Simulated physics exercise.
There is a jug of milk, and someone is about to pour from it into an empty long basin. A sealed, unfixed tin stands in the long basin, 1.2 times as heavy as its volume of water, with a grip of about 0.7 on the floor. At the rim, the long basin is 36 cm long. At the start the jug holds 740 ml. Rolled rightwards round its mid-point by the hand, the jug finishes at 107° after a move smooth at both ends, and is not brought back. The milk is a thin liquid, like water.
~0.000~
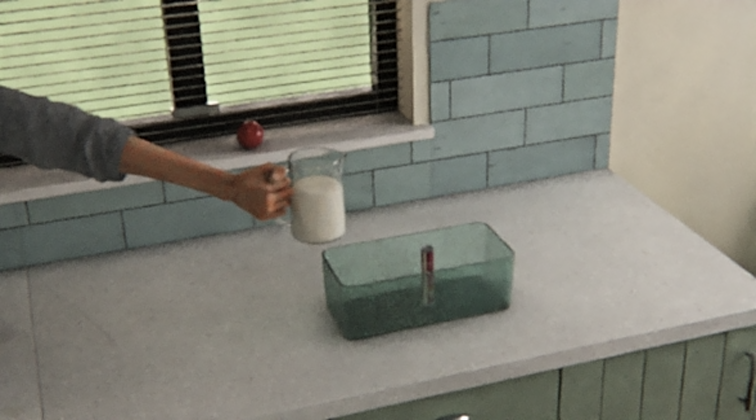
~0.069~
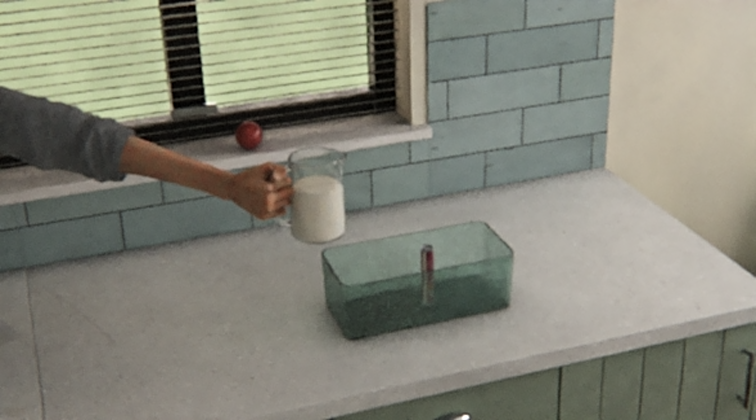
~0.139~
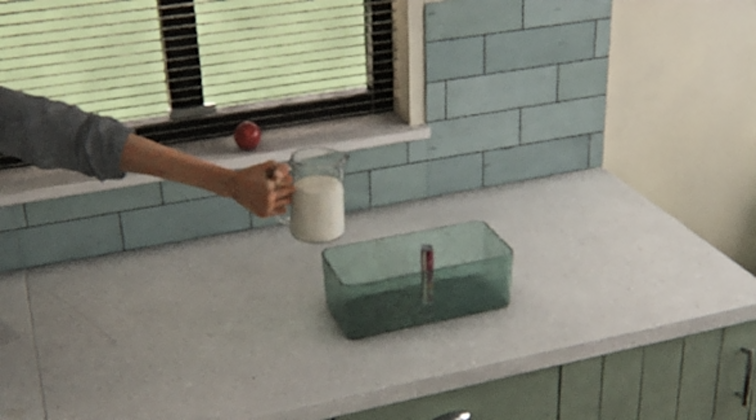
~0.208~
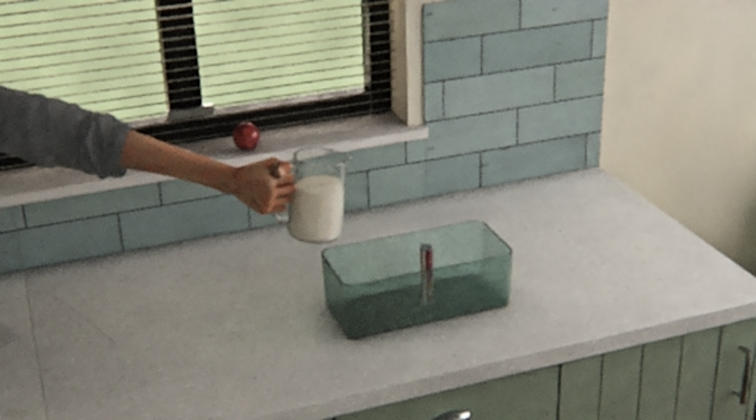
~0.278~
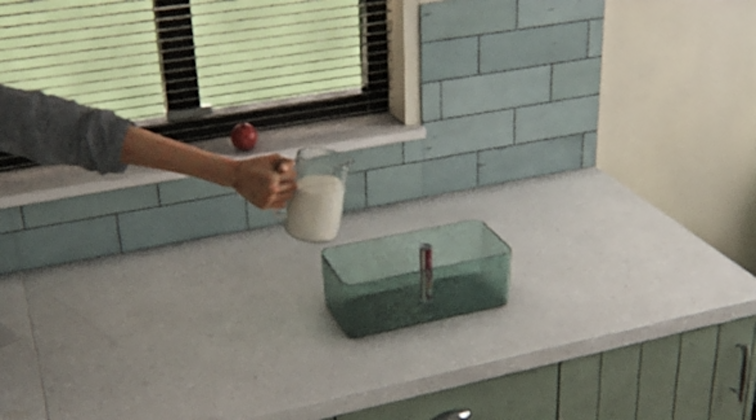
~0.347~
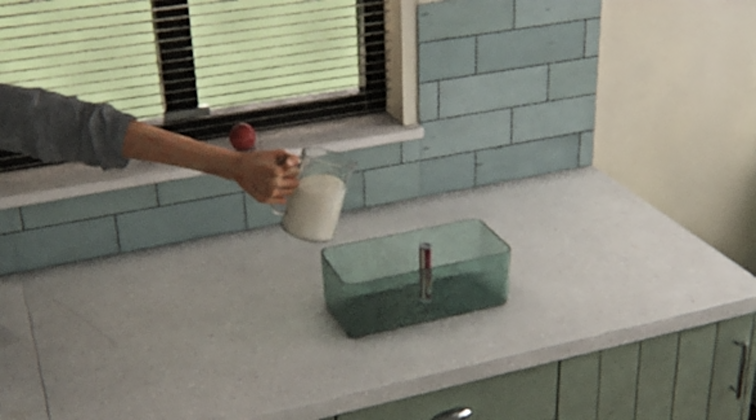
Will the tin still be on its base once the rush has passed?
Yes, it is still upright.
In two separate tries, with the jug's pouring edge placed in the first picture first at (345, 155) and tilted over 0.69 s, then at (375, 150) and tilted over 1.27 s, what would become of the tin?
First it stays on its base; then it tips over.
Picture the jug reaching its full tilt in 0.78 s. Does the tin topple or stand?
With that tilt, the tin stays on its base.
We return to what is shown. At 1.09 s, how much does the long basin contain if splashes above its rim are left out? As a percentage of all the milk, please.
Some 30 per cent.
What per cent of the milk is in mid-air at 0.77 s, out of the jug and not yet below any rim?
Near 4 per cent at that moment.
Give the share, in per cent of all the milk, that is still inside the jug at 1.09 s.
Around 46 percent of it.
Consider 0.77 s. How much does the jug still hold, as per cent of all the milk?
Remaining: Near 96 % of the total.
By 0.77 s the tilt is 72° and 96 per cent is still to pour; the tin stands where it began.
By 1.09 s the tilt is 102° and 46 per cent is still to pour; the tin stands where it began.
By 1.41 s the tilt is 107° and 6 per cent is still to pour; the tin stands where it began.
By 1.77 s the tilt is 107° and 0 per cent is still to pour; the tin stands where it began.
At rest the tin stands where it began.
